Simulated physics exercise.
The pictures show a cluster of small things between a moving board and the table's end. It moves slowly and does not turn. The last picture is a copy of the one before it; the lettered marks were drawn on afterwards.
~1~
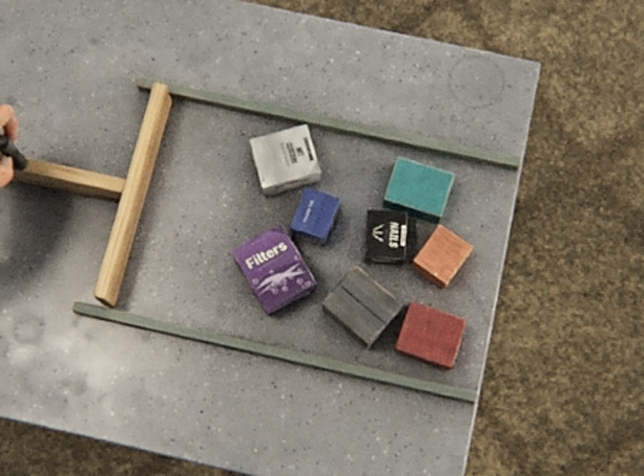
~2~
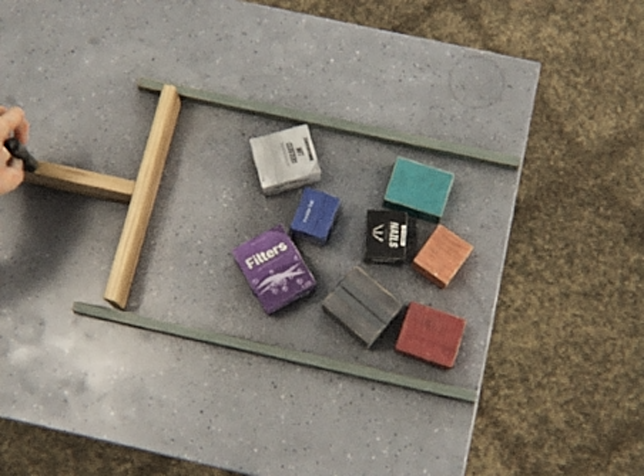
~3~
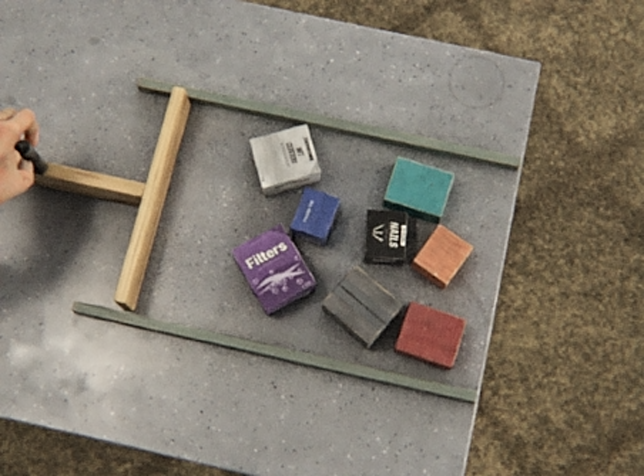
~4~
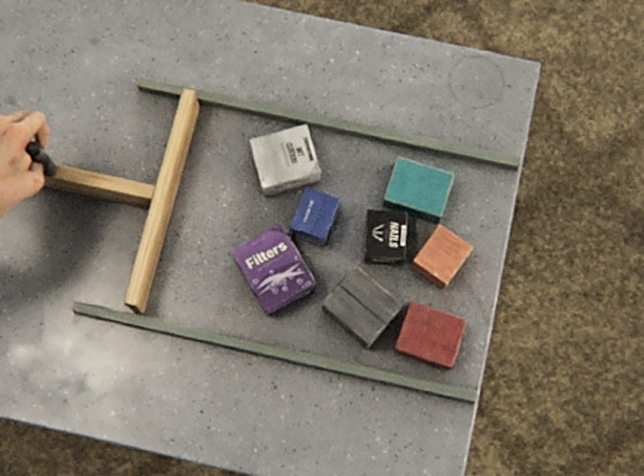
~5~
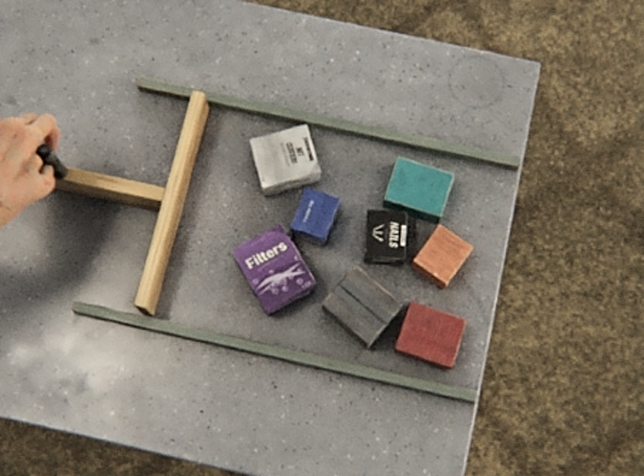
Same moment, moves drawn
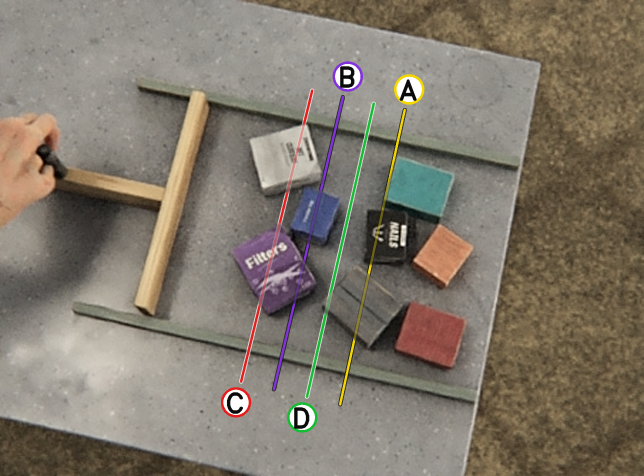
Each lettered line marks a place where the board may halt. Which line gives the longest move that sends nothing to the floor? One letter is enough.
D.
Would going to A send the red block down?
Yes.
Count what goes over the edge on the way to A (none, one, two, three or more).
One.
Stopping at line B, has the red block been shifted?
Yes.
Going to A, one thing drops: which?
The red block.
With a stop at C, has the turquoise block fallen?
By then, no.
On the marked copy, A at (374, 252); B at (310, 238); C at (278, 231); D at (342, 245).
With D. Early on, board (231, 209); white packet (294, 164); red block (430, 336).
Further on, board (292, 223); red block (457, 342); orange block (447, 259).
At the end, board (336, 232); red block (474, 343); orange block (461, 264); nothing has fallen.
As for the rest, A drops the red block; B is safe but short; C is safe but short.
